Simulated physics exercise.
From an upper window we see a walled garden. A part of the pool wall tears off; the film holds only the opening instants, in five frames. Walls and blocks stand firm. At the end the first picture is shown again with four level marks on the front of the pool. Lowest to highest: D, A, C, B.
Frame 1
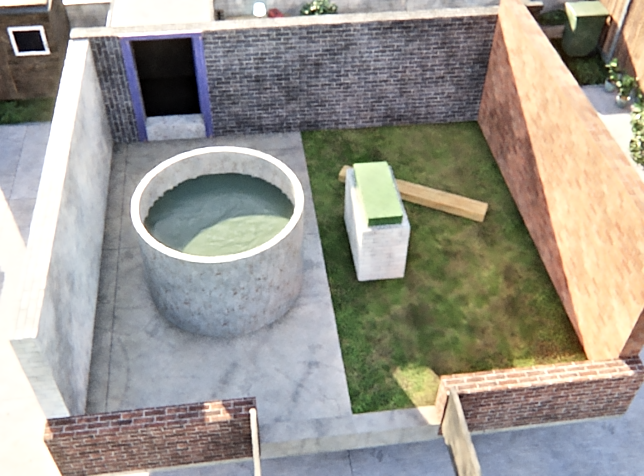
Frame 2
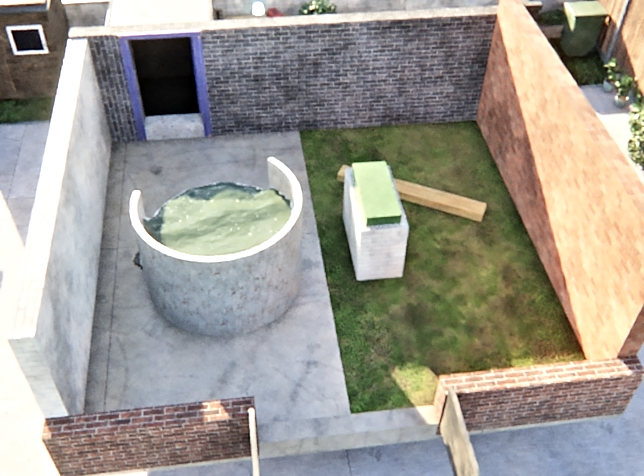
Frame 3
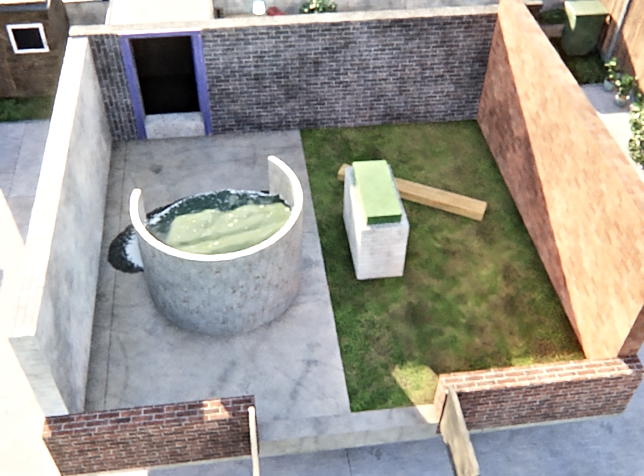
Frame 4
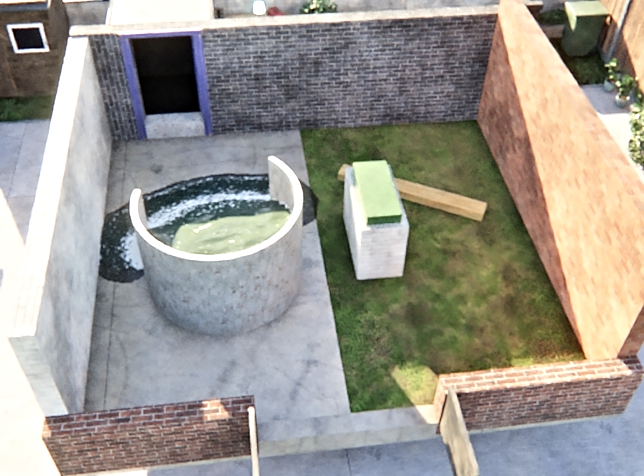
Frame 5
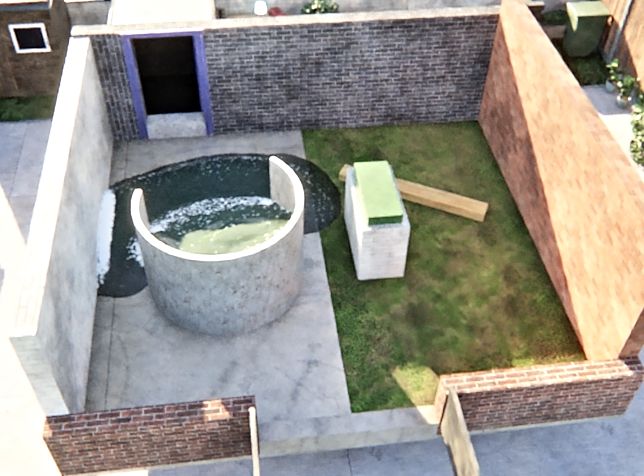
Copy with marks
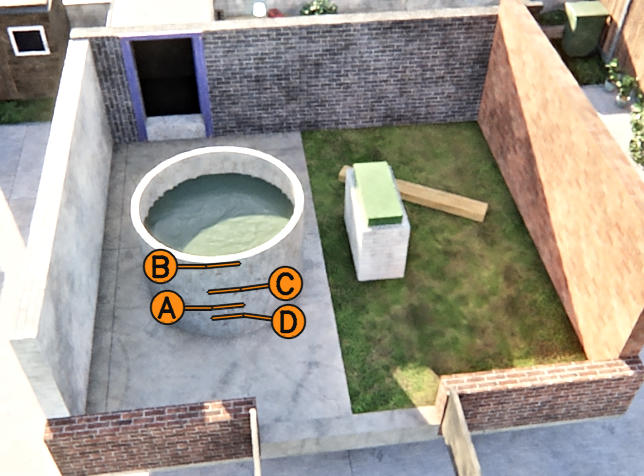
At the start, a round concrete pool of still green water stands in a walled garden beside a grass strip with a pale block and plank. Then its back wall is gone, and water pours out behind, spreading first left across the paving, then around the back and right onto the grass's edge.
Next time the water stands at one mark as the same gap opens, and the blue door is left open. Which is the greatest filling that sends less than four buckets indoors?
The answer is level A.
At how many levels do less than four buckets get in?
Two of the four.
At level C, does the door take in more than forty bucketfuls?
No, it does not.
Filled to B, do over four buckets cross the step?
Yes.
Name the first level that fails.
That would be C.
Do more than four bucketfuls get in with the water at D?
No.
On the marked copy, A at (227, 306); B at (222, 265); C at (225, 290); D at (228, 316); from the bottom up D, A, C, B.
With A, a bucket or two gets in.
With B, dozens of bucketfuls pour in.
With C, about 12 bucketfuls get in.
With D, nothing gets over.
